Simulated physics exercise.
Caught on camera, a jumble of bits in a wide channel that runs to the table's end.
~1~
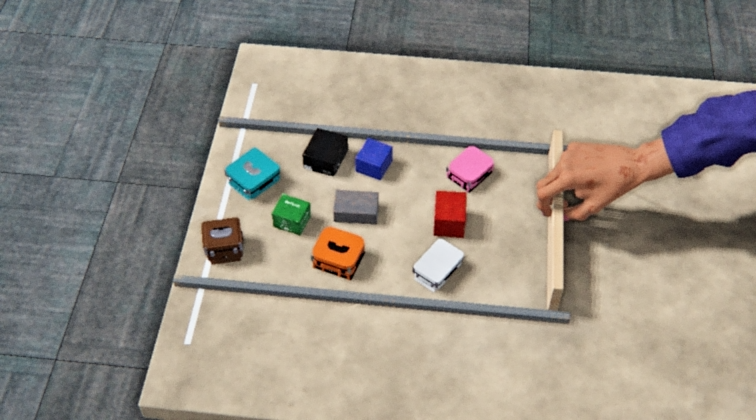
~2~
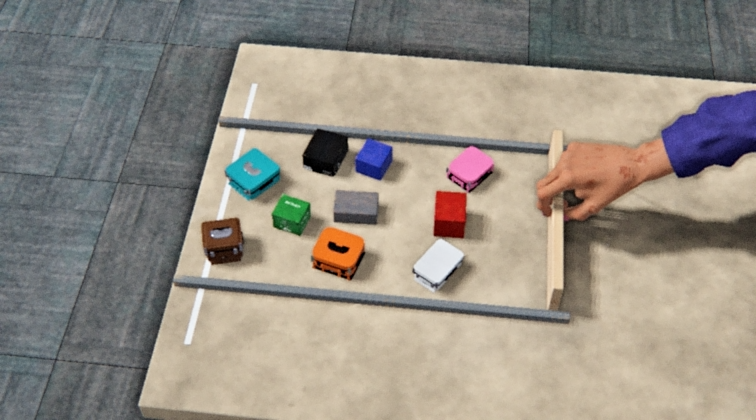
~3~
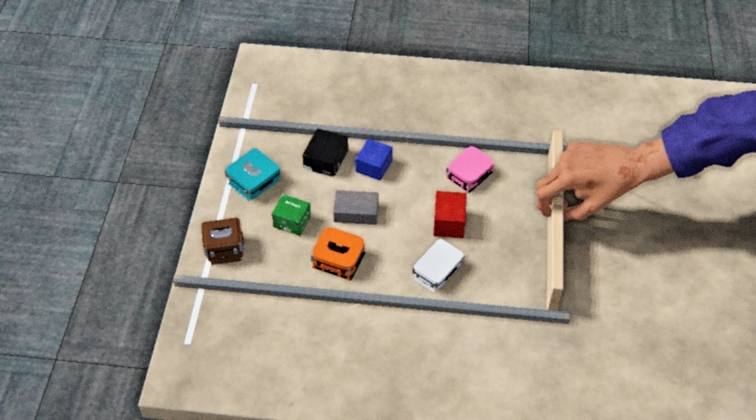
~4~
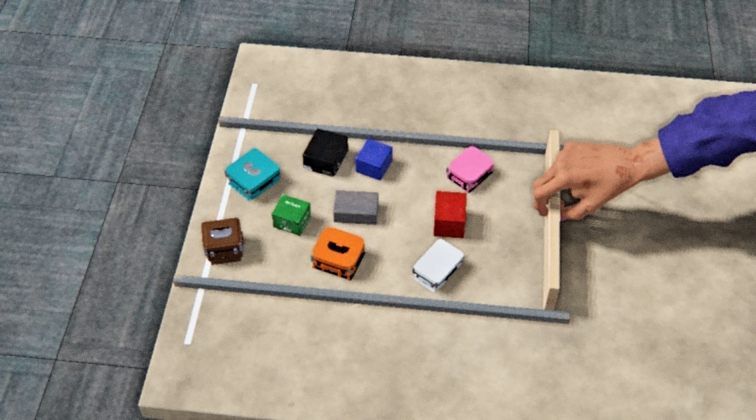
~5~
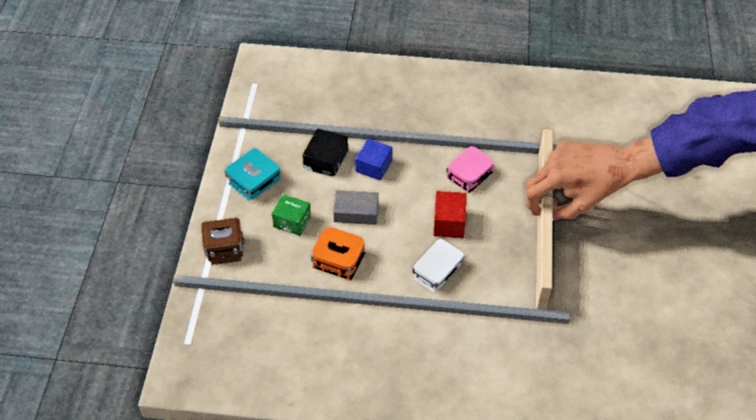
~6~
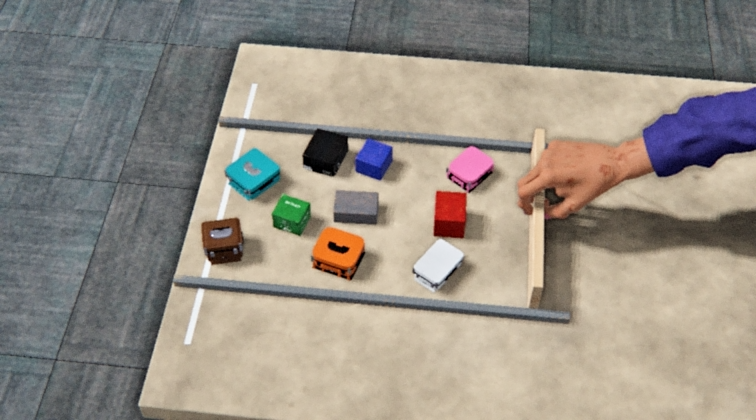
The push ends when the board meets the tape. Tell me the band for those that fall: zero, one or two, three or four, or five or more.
In the end the number that fall off is five or more.
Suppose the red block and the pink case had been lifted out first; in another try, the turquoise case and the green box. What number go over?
It would be 5 and 5.
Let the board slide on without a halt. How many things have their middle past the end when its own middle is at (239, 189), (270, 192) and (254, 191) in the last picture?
Past the end: 7, 4 and 4.
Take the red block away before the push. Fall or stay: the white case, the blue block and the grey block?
The white case survives, the blue block is lost, the grey block is kept.
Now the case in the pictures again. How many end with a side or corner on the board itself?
It touches 3.
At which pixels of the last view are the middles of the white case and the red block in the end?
About (195, 249), and the other about (208, 193).
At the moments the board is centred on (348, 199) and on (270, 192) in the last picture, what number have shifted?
First 8, then 10.
Early on, none off yet; brown case at rest near (223, 241); turquoise case at rest near (254, 175); green box at rest near (291, 215).
Finally, the number that fall off is five or more; lost, blue block, grey block, orange case, black box, green box, turquoise case and brown case.
